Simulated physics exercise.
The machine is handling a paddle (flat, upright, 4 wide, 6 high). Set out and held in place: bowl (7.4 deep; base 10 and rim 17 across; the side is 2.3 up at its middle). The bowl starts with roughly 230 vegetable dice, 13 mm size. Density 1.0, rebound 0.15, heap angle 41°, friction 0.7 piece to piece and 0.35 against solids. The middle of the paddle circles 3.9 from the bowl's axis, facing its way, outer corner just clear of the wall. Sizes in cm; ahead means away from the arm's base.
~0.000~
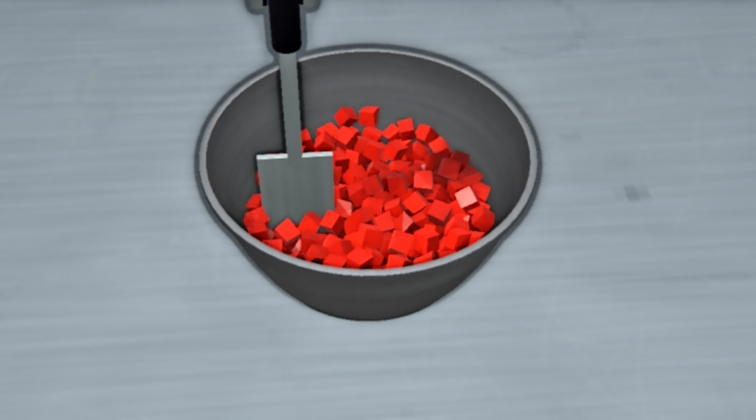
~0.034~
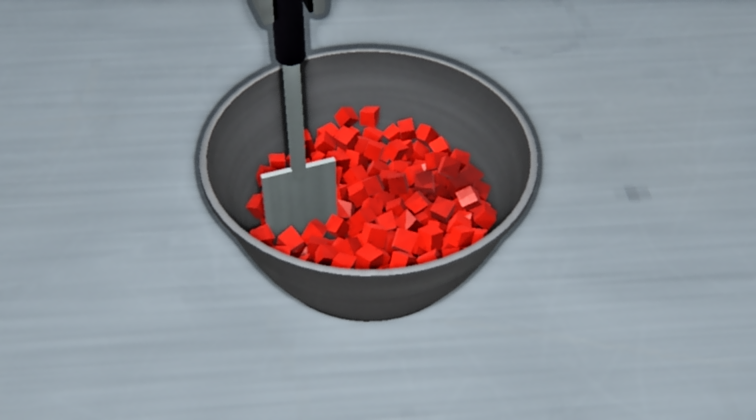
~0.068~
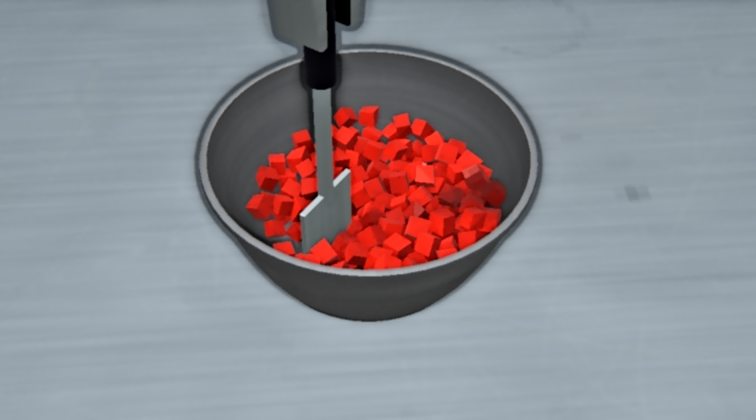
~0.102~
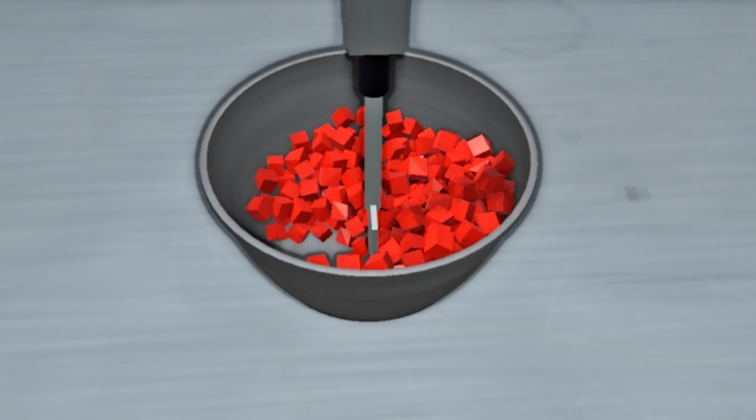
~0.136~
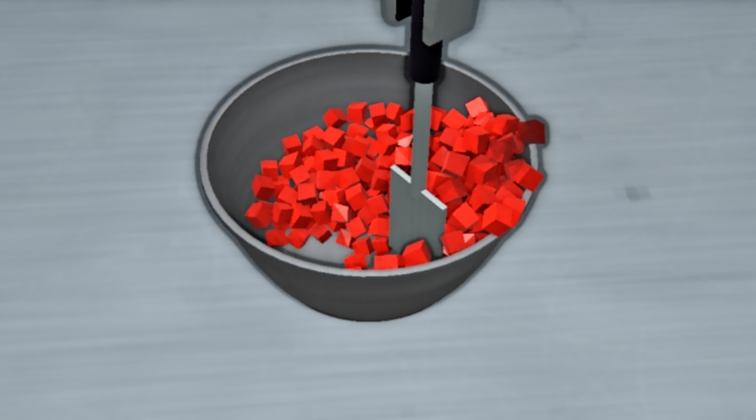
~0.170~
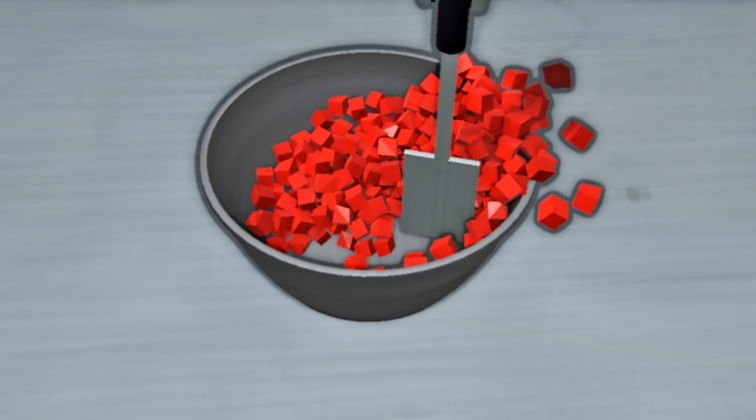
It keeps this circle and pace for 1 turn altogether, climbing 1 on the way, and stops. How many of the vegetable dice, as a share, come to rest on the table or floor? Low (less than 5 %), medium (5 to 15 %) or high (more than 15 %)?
Share on the table or floor: High (more than 15 %).
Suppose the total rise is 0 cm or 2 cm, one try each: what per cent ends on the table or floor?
Some 35 and 25 per cent.
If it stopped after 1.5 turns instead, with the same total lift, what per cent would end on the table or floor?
Then about 45 per cent.
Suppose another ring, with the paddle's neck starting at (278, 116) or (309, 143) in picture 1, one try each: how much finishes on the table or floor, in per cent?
About 25 and 20 per cent.
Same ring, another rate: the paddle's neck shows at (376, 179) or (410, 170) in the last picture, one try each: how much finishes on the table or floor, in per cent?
About 10 and 20 per cent.
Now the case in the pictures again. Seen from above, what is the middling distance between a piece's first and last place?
Some 10 cm.
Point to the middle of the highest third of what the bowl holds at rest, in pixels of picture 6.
Near (371, 264).
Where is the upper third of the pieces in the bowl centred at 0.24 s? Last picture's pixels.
Around (375, 85).
After 0.24 s, 232° round, highest piece 11 above the table; 208 in the bowl, 26 in flight or on the tool.
After 0.30 s, 303° round, highest piece 11 above the table; 182 in the bowl, 6 on the table or floor, 46 in flight or on the tool.
After 0.53 s, 0° round, highest piece 7 above the table; 159 in the bowl, 75 on the table or floor.
After 1.23 s, 0° round, highest piece 7 above the table; 159 in the bowl, 75 on the table or floor.
In the end, 159 in the bowl, 75 on the table or floor. That is 32 % on the table or floor.
